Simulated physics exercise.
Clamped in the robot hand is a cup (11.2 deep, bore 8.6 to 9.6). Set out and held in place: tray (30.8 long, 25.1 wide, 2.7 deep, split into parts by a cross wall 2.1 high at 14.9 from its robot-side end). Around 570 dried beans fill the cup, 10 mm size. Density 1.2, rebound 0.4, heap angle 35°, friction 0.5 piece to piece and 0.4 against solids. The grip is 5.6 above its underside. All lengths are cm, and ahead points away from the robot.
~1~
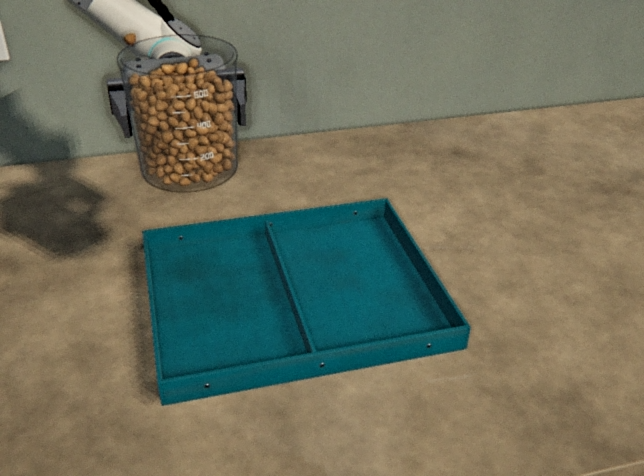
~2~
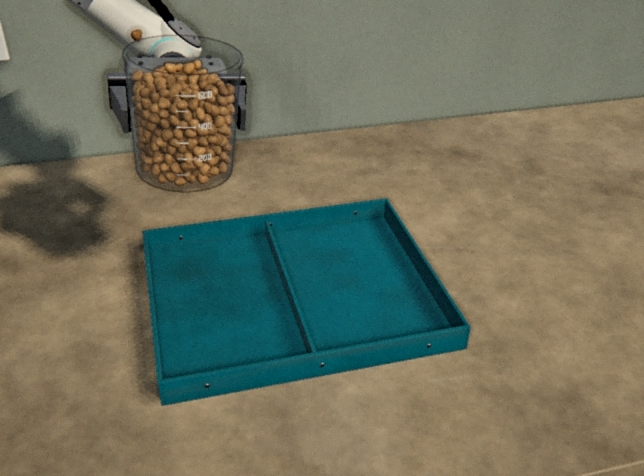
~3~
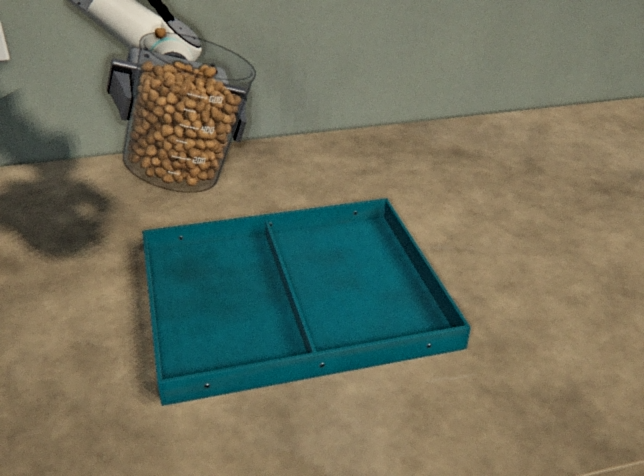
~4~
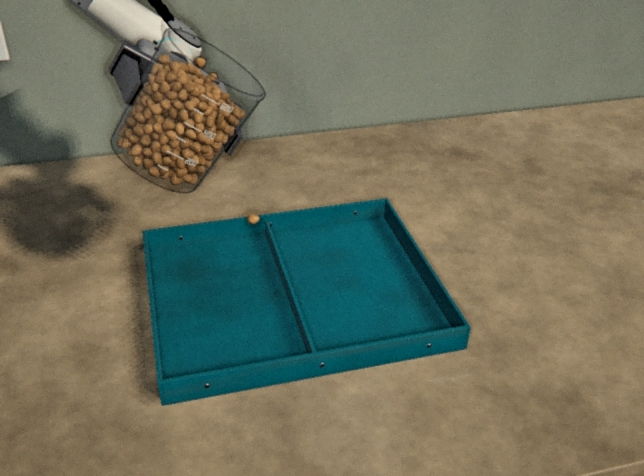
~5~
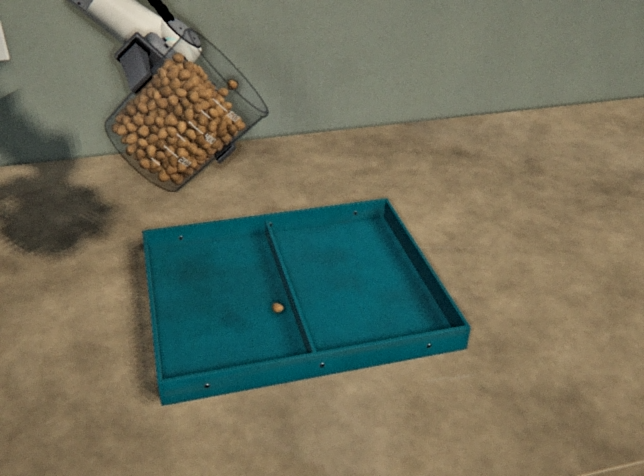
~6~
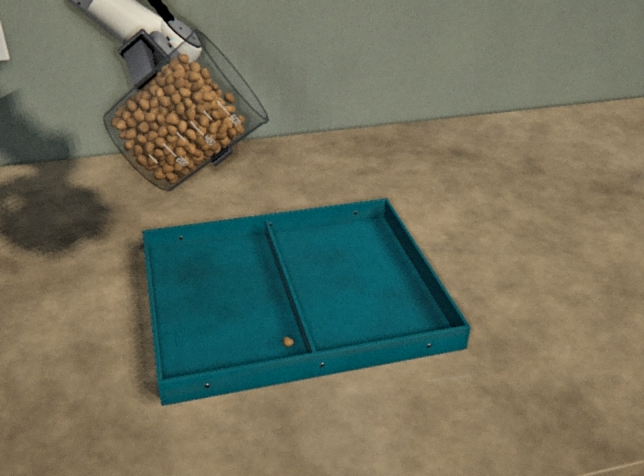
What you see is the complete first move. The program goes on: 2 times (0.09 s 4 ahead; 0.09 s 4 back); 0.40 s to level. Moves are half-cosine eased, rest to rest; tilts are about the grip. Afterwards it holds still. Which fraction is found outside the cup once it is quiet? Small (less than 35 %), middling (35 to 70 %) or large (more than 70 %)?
Outside the cup the share is small, less than 35 %.
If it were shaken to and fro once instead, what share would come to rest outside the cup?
Then about 15 per cent.
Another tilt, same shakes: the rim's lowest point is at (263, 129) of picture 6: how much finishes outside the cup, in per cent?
Some 45 per cent.
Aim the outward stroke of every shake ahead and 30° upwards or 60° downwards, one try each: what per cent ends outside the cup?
About 40 and 5 per cent.
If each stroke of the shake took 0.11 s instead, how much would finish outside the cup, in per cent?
Then about 15 per cent.
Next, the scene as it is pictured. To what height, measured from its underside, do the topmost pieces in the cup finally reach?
Some 11.0 cm.
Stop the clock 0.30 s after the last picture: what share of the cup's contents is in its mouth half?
Roughly 50 per cent.
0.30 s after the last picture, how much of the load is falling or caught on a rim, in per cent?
Some 12 per cent.
Then, 0.30 s after the last picture, tilted 54° forward, highest piece 27 above the table; 498 in the cup, 7 in the far-side part, 1 in the robot-side part, 68 in flight or on a rim.
Then, 0.61 s after the last picture, tilted 17° forward, highest piece 28 above the table; 444 in the cup, 97 in the far-side part, 17 in the robot-side part, 11 on the table or floor, 5 in flight or on a rim.
Then, 0.96 s after the last picture, level, highest piece 29 above the table; 444 in the cup, 100 in the far-side part, 18 in the robot-side part, 12 on the table or floor.
Then, 2.01 s after the last picture, level, highest piece 29 above the table; 444 in the cup, 101 in the far-side part, 17 in the robot-side part, 12 on the table or floor.
Final count, 444 in the cup, 101 in the far-side part, 17 in the robot-side part, 12 on the table or floor. That is 23 % outside the cup.
